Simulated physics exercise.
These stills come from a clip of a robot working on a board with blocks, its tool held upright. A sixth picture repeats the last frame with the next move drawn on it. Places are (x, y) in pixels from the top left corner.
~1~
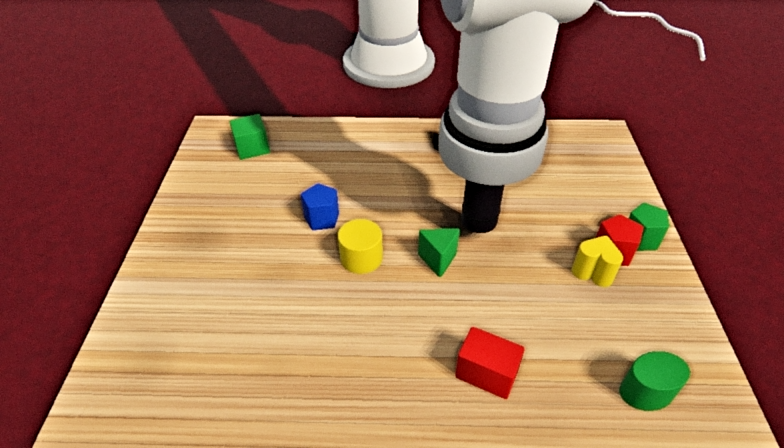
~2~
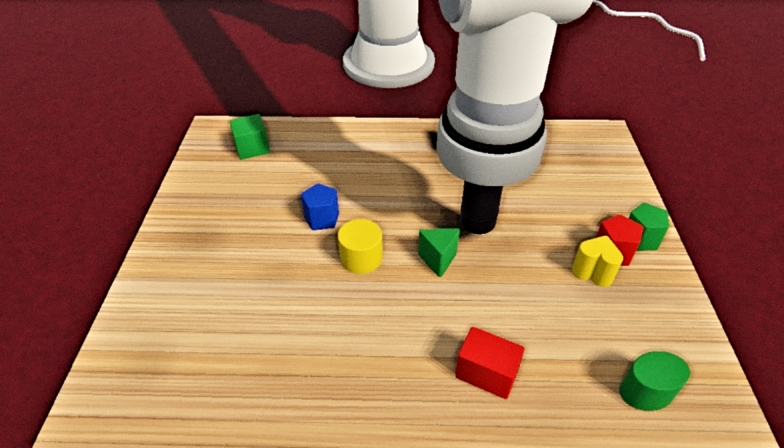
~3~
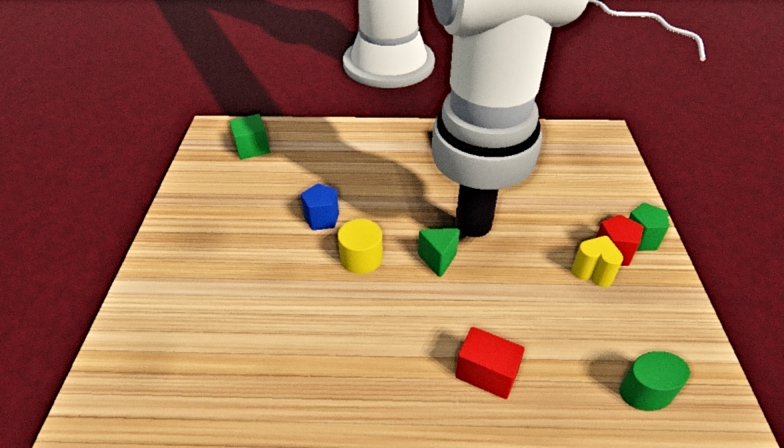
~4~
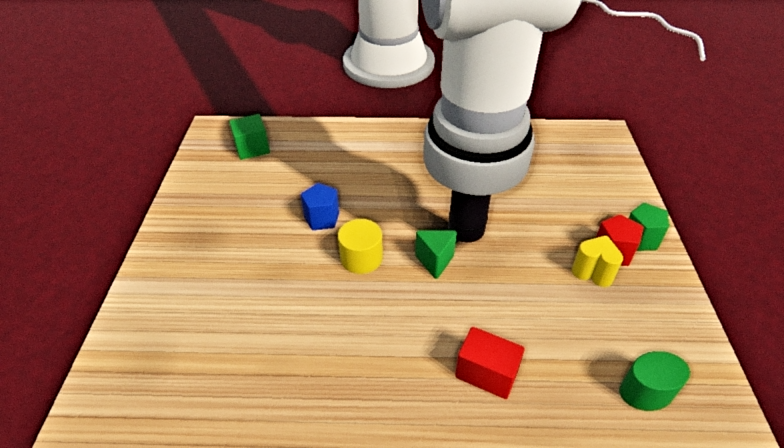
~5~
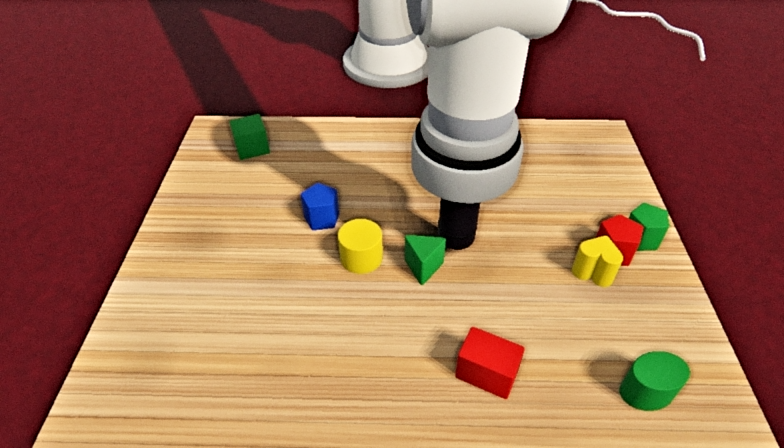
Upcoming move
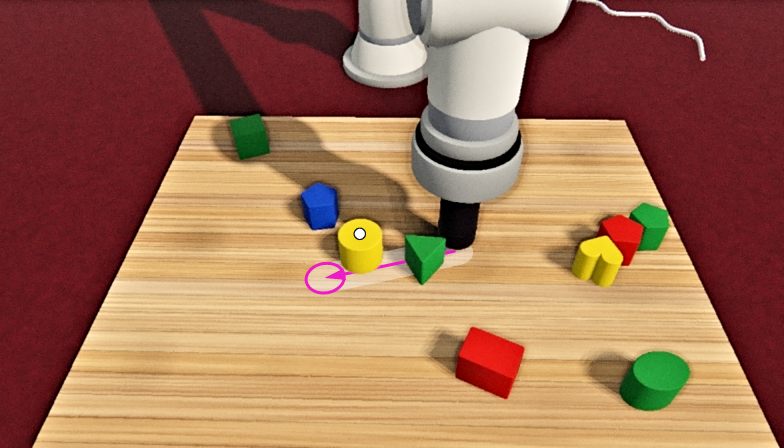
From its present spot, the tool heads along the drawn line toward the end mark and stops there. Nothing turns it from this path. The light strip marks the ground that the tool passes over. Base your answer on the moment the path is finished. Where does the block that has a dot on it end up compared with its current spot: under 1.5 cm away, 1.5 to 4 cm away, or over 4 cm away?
Over 4 cm.
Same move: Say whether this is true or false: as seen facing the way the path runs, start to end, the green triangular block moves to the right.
That claim is false.
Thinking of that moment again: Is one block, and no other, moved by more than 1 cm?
The answer is no.
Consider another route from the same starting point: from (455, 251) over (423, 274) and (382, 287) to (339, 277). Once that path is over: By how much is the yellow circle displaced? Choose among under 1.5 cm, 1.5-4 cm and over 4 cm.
Shift: 1.5 to 4 cm.
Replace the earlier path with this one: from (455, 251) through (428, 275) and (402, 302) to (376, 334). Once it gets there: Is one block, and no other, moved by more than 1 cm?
Answer: Yes.
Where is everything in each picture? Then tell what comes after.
In the first picture, tool's lower end (479, 222); blue pentagon (319, 195); yellow circle (360, 234); green triangular block (440, 237).
In the second picture, tool (478, 223); blocks still.
In the third picture, tool (473, 225); blocks still.
In the fourth picture, tool (466, 230); green triangular block (437, 239).
In the fifth picture, tool (456, 237); blue pentagon (319, 195); yellow circle (360, 234); green triangular block (425, 245).
Drawn move, from (455, 251) to (325, 278); the dot is on the yellow circle.
The first path, step by step. One third of the way, tool (413, 247); green triangular block (384, 260), turned 25° anticlockwise.
Two thirds of the way, tool (369, 255); yellow circle (331, 233); green triangular block (360, 276), turned 80° anticlockwise.
At the end, tool (323, 264); blue pentagon still; yellow circle (301, 229); green triangular block (347, 277), turned 140° anticlockwise.
